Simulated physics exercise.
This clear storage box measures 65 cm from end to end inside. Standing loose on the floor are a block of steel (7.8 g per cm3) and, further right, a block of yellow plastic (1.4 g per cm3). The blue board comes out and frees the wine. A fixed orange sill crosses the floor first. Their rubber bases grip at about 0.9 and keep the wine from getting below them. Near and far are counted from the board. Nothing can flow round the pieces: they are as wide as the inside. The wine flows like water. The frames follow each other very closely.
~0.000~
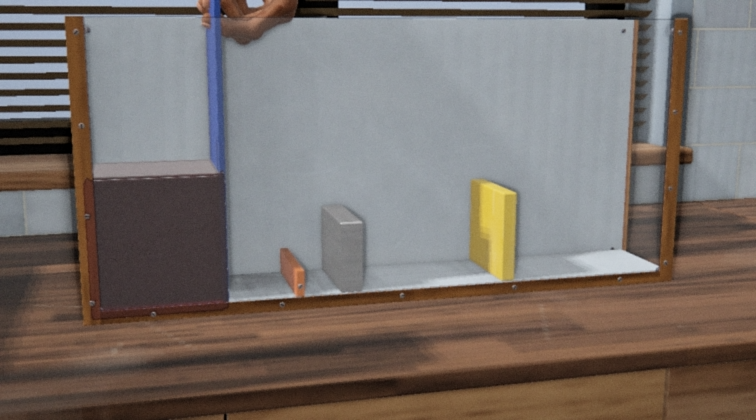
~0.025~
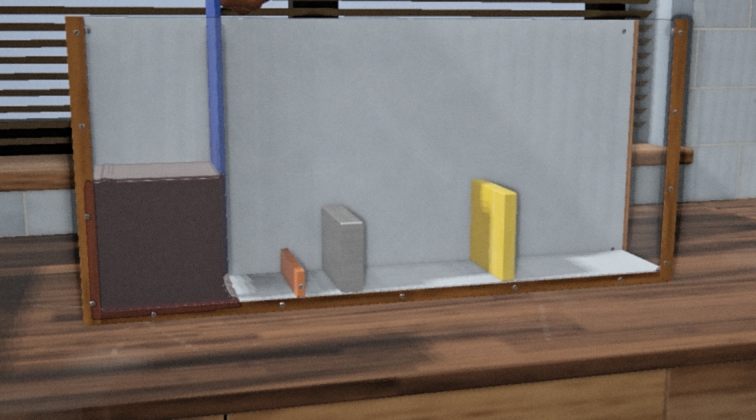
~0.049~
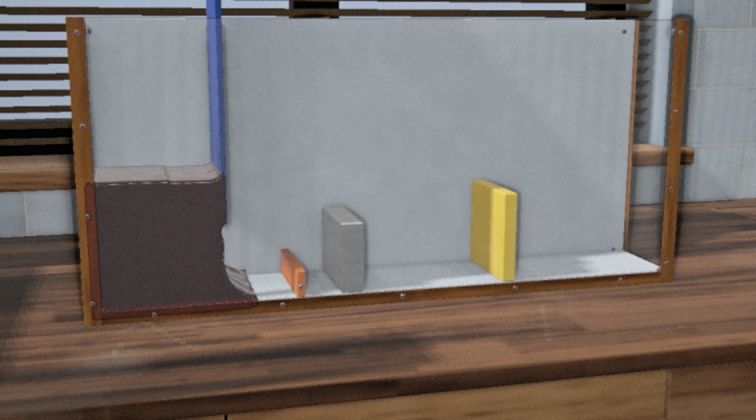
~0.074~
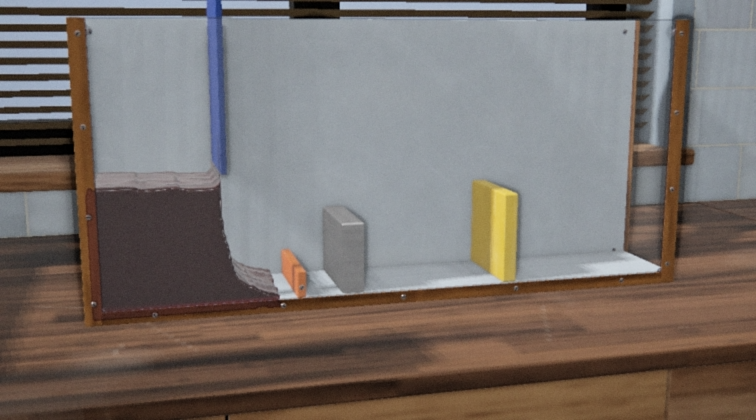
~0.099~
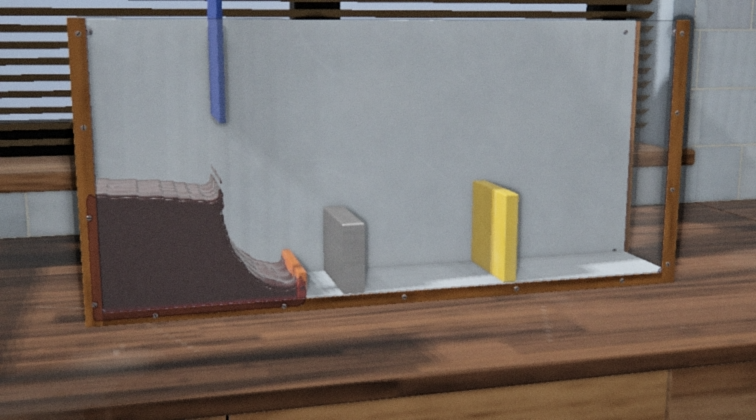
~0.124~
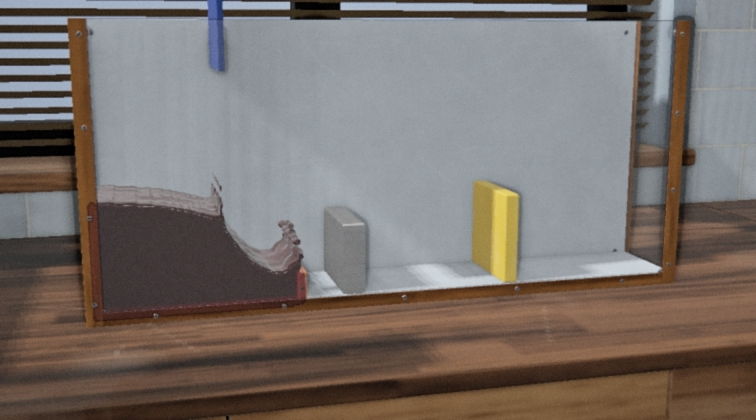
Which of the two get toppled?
Near one keeps standing; far one remains upright.
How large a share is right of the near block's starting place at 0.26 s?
Near 6 in a hundred.
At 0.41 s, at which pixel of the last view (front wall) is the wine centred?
At about (272, 260).
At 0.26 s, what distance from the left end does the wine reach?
About 34 cm.
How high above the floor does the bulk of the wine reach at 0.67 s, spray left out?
Roughly 6.5 cm up.
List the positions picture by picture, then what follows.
In the first picture, the wine tops out at (100, 180) by the left wall; its leading edge has got to (223, 299); the board ends at (226, 300); the near block's top is at (352, 226); the far block's top is at (511, 198).
In the second picture, the wine tops out at (100, 181) by the left wall; its leading edge has got to (235, 299); the board ends at (226, 272).
In the third picture, the wine tops out at (101, 184) by the left wall; its leading edge has got to (256, 298); the board ends at (225, 223).
In the fourth picture, the wine tops out at (102, 190) by the left wall; its leading edge has got to (279, 296); the board ends at (224, 173).
In the fifth picture, the wine tops out at (103, 197) by the left wall; its leading edge has got to (297, 296); the board ends at (223, 121).
In the sixth picture, the wine tops out at (104, 204) by the left wall; its leading edge has got to (298, 296); the board is clear; the near block's top is at (355, 228); the far block's top is at (513, 200).
By 0.26 s the front has run 35 cm from the left wall, the near block is upright and the far block is upright.
By 0.41 s the near block is upright and the far block is upright.
By 0.67 s the near block is upright and the far block is upright.
At rest the near block is upright and the far block is upright; 4 per cent of the wine is past where the far block first stood.
